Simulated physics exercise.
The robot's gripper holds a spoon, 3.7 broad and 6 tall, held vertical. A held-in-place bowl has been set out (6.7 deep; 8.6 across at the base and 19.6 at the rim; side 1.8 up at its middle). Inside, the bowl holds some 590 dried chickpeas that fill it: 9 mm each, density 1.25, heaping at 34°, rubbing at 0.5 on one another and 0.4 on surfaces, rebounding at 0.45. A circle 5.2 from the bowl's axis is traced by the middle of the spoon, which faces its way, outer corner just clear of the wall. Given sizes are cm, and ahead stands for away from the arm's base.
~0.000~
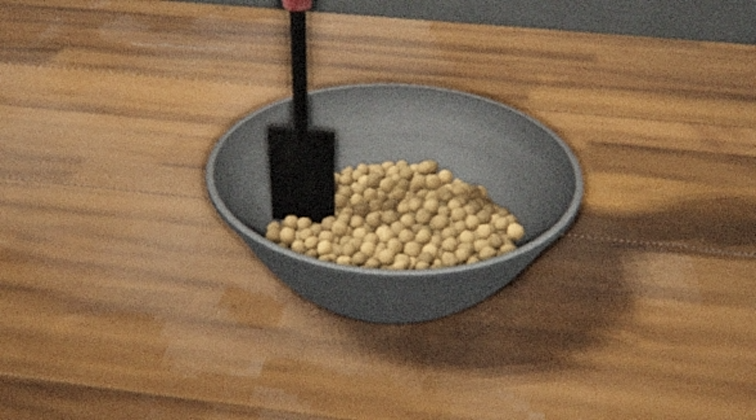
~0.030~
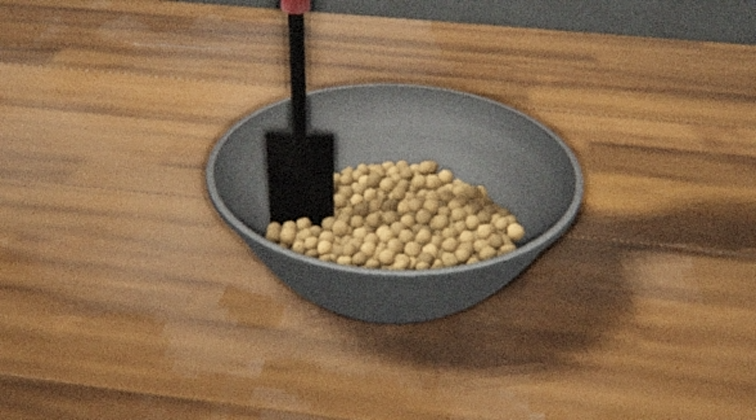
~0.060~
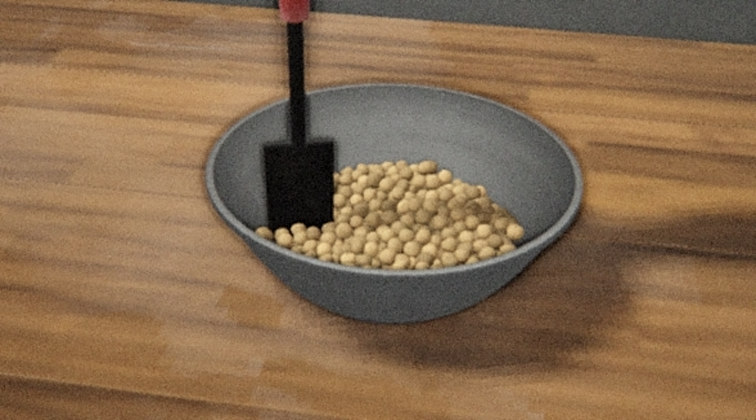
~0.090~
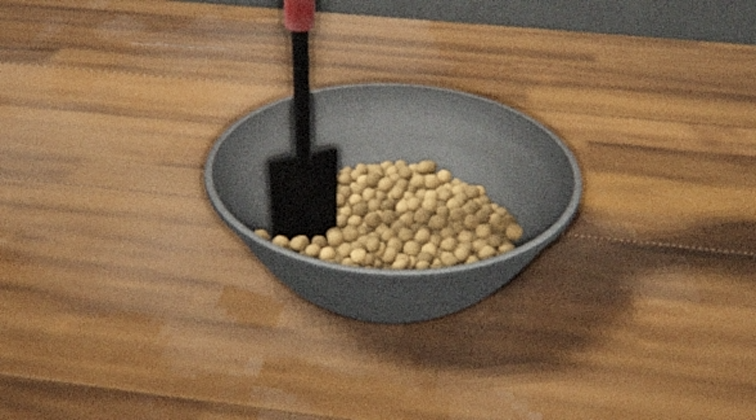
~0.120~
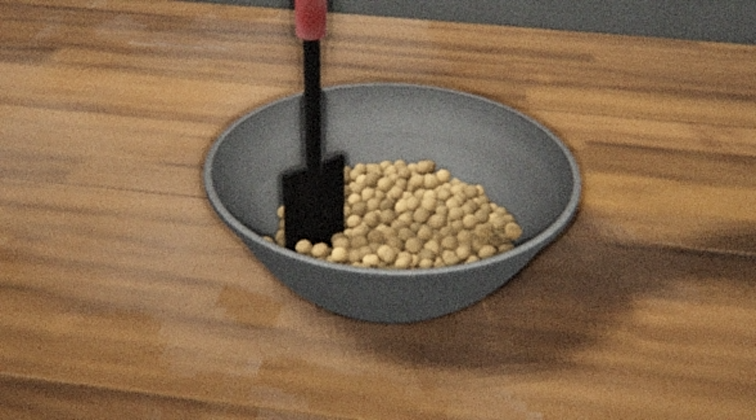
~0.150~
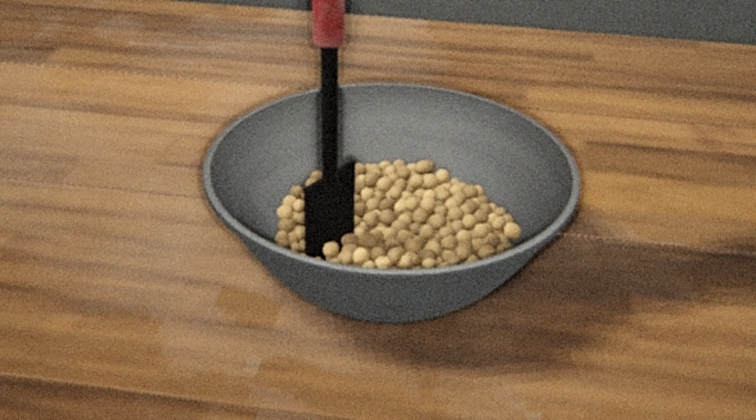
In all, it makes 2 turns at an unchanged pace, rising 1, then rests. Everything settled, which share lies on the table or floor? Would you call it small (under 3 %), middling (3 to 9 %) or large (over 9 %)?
I would call it small.
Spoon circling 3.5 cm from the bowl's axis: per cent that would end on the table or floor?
It would be near 0 per cent.
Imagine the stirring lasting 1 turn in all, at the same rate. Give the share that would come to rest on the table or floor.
Close to 0 in a hundred.
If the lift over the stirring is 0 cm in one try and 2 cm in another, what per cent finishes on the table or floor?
About 0 and 0 per cent.
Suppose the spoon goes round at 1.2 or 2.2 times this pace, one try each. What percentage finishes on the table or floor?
It would be about 0 and 20 percent respectively.
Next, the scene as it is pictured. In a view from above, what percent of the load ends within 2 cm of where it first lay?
Around 45 per cent.
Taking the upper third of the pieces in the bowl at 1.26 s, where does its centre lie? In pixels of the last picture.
In the final view it lies at about (424, 210).
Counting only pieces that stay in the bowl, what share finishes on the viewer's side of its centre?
Roughly 50 percent of it.
After 0.71 s, 321° round, highest piece 7 above the table; 590 in the bowl, 1 on the table or floor, 1 in flight or on the tool.
After 1.26 s, 221° round, highest piece 6 above the table; 590 in the bowl, 2 on the table or floor.
After 1.74 s, 0° round, highest piece 5 above the table; 590 in the bowl, 2 on the table or floor.
After 2.44 s, 0° round, highest piece 5 above the table; 590 in the bowl, 2 on the table or floor.
In the end, 590 in the bowl, 2 on the table or floor. That is 0 % on the table or floor.
